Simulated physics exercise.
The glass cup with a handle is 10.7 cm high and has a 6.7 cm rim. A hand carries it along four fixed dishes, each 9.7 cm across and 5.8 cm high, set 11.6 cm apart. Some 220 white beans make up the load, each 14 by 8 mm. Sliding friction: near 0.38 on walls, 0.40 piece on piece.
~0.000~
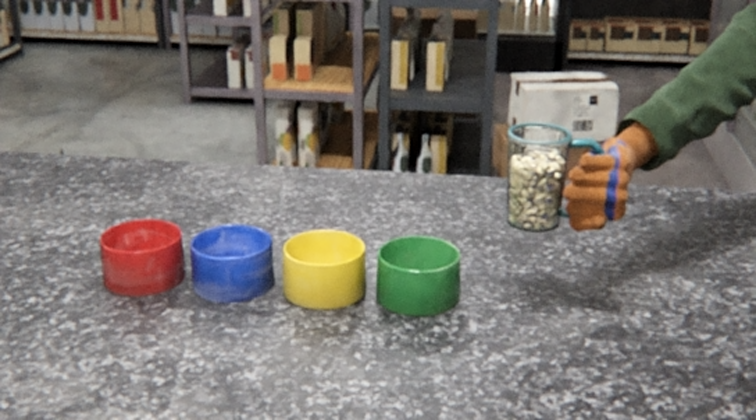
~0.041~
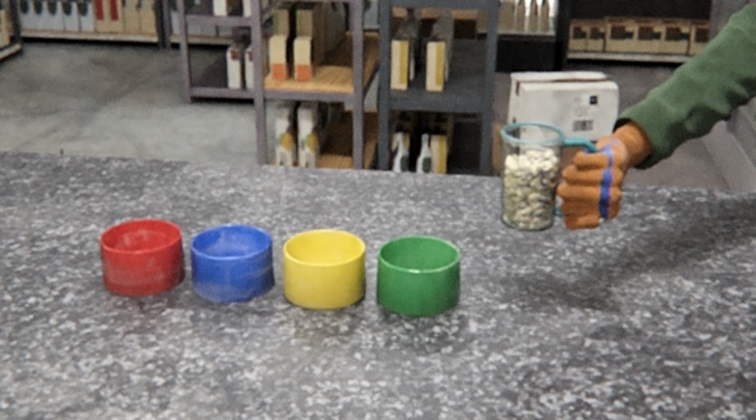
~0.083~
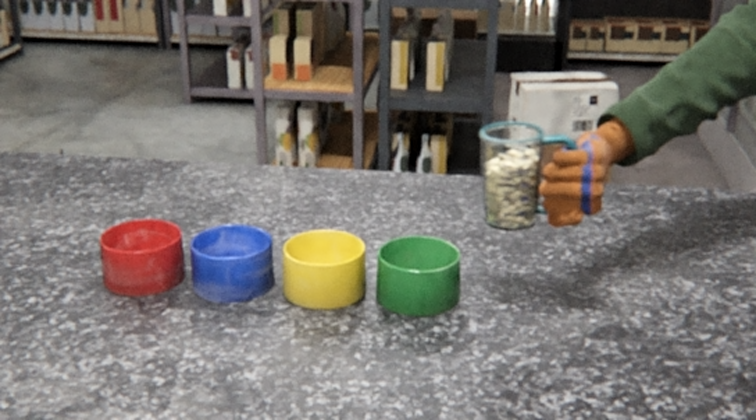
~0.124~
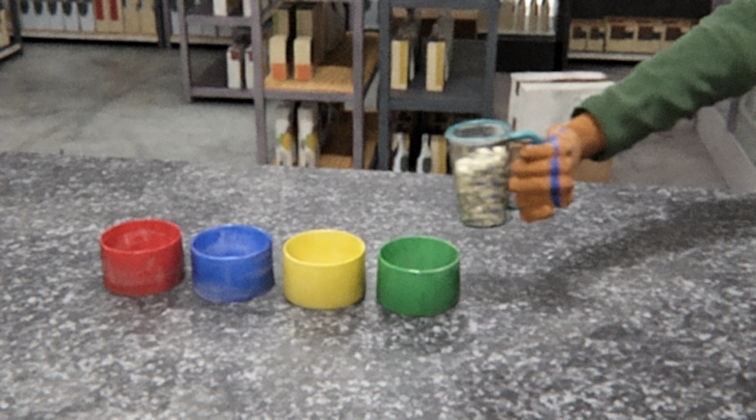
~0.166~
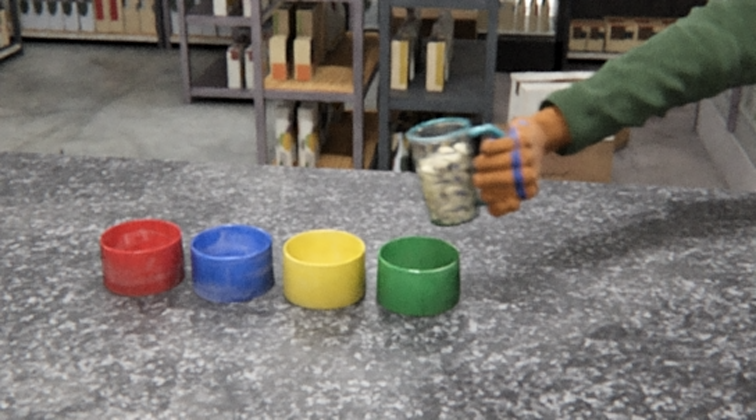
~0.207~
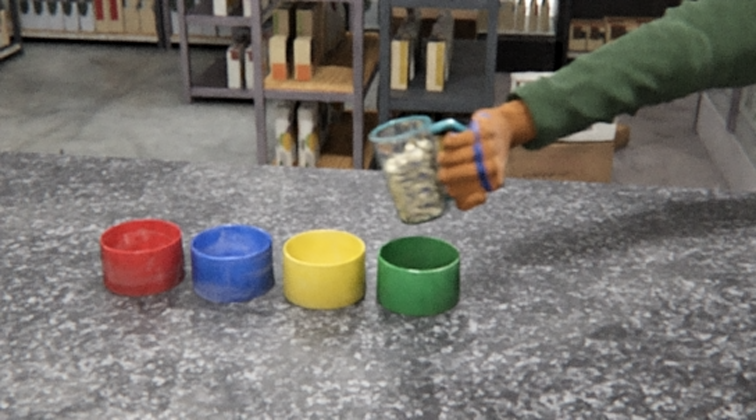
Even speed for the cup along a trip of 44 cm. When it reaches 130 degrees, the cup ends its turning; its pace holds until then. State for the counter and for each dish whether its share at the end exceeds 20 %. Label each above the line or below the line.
Red dish: Above the line; blue dish: Below the line; green dish: Below the line; yellow dish: Below the line; counter: Below the line.
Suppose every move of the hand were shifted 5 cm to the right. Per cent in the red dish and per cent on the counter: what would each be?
Shares would be red 100 and counter 0.
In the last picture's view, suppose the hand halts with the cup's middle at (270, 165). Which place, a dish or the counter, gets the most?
Blue.
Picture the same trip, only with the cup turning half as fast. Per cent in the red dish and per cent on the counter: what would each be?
Shares: Red dish 90, counter 10.
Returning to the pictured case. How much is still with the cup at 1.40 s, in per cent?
About 0 per cent.
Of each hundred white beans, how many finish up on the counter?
5 per cent.
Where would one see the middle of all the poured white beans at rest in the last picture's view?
Somewhere near (137, 261) in the last picture.
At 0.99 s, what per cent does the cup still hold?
Roughly 95 in a hundred.
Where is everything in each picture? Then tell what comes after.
Cup at (536, 178), tilt 0 degrees, lip at (510, 132), moved 0.0 cm; middle of the pieces at (537, 183); green dish at (419, 254); yellow dish at (324, 247); blue dish at (231, 242); red dish at (141, 236), in the first picture.
Cup at (530, 178), tilt 1 degrees, lip at (503, 132), moved 0.7 cm; middle of the pieces at (531, 183), in the second picture.
Cup at (512, 177), tilt 3 degrees, lip at (482, 133), moved 2.8 cm; middle of the pieces at (513, 182), in the third picture.
Cup at (482, 175), tilt 7 degrees, lip at (449, 133), moved 6.2 cm; middle of the pieces at (483, 180), in the fourth picture.
Cup at (447, 173), tilt 12 degrees, lip at (410, 134), moved 10.3 cm; middle of the pieces at (449, 178), in the fifth picture.
Cup at (413, 171), tilt 17 degrees, lip at (372, 136), moved 14.3 cm; middle of the pieces at (415, 176); green dish at (419, 254); yellow dish at (324, 247); blue dish at (231, 242); red dish at (141, 236). The cup turns about 115 degrees a second and travels 97 cm a second, in the sixth picture.
Then, at 0.68 s, tilt 71 degrees; cup holds 95 %.
After 0.99 s, tilt 107 degrees; cup holds 95 %.
After 1.40 s, tilt 130 degrees; cup holds 0 %, red 95 %.
In the end, at 2.1 s, red 95 %, blue 0 %, green 0 %, yellow 0 %, counter 5 %.
